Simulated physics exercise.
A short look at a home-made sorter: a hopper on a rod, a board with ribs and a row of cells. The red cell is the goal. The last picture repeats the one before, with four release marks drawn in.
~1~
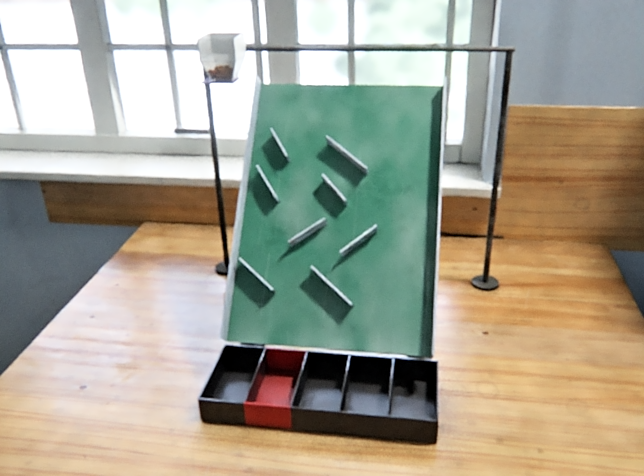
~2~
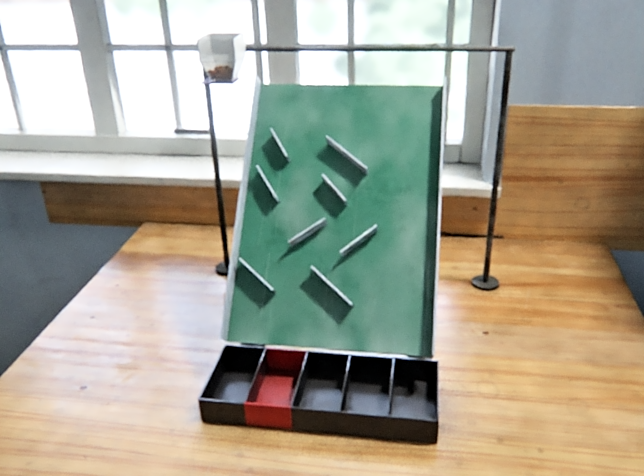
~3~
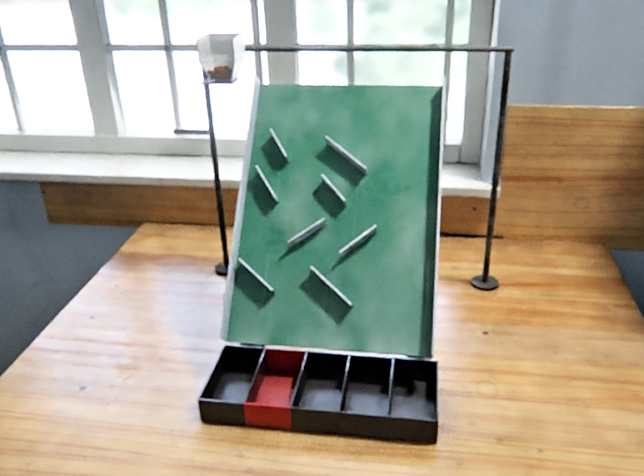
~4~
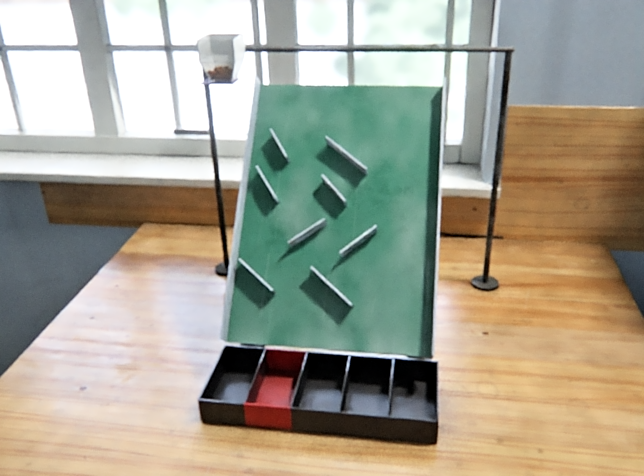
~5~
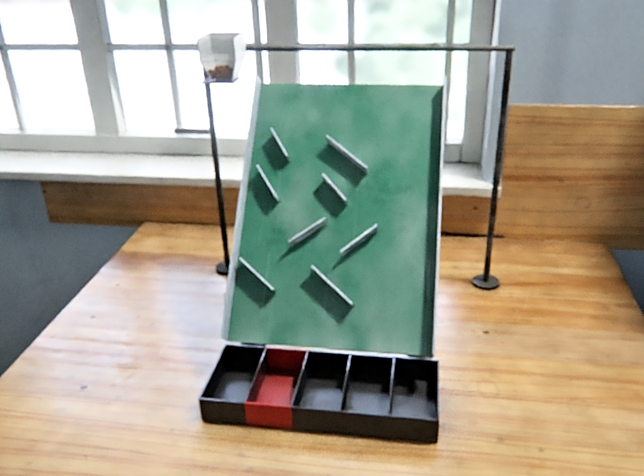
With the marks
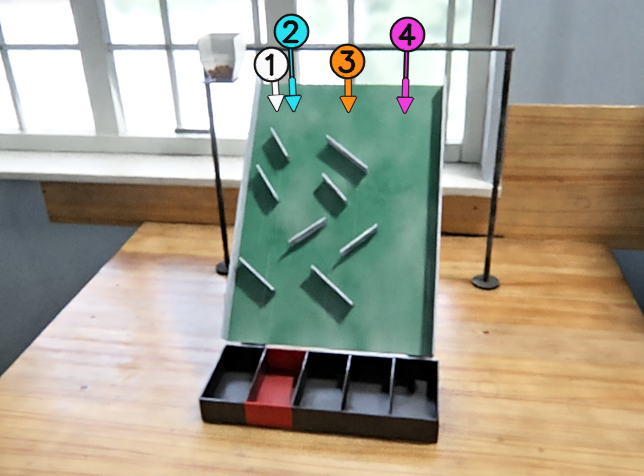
On a pale wooden tabletop before a bright white-framed window, the view looks from the front and slightly above. A green board with slanted grey ribs leans upright behind a black tray of five cells, the second from the left red, while a small clear hopper with brownish contents sits on a dark rod frame at upper left. Nothing visibly moves, and the camera stays still.
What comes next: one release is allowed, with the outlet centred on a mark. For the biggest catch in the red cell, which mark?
2 beats the others.
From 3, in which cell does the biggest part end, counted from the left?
It is the fifth one.
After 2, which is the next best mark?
That is mark 1.
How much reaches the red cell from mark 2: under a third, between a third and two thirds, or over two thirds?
It is between a third and two thirds.
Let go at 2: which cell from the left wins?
The second from the left.
On the marked copy, mark 1 meets the board at (276, 105); mark 2 meets the board at (293, 105); mark 3 meets the board at (348, 106); mark 4 meets the board at (404, 107).
With 1, about a third in the red cell, about two thirds in other cells.
With 2, about two thirds in the red cell, about a third in other cells.
With 3, a stray few in the red cell, most in other cells, about a quarter outside the box.
With 4, a stray few in the red cell, about two thirds in other cells, about a quarter outside the box.
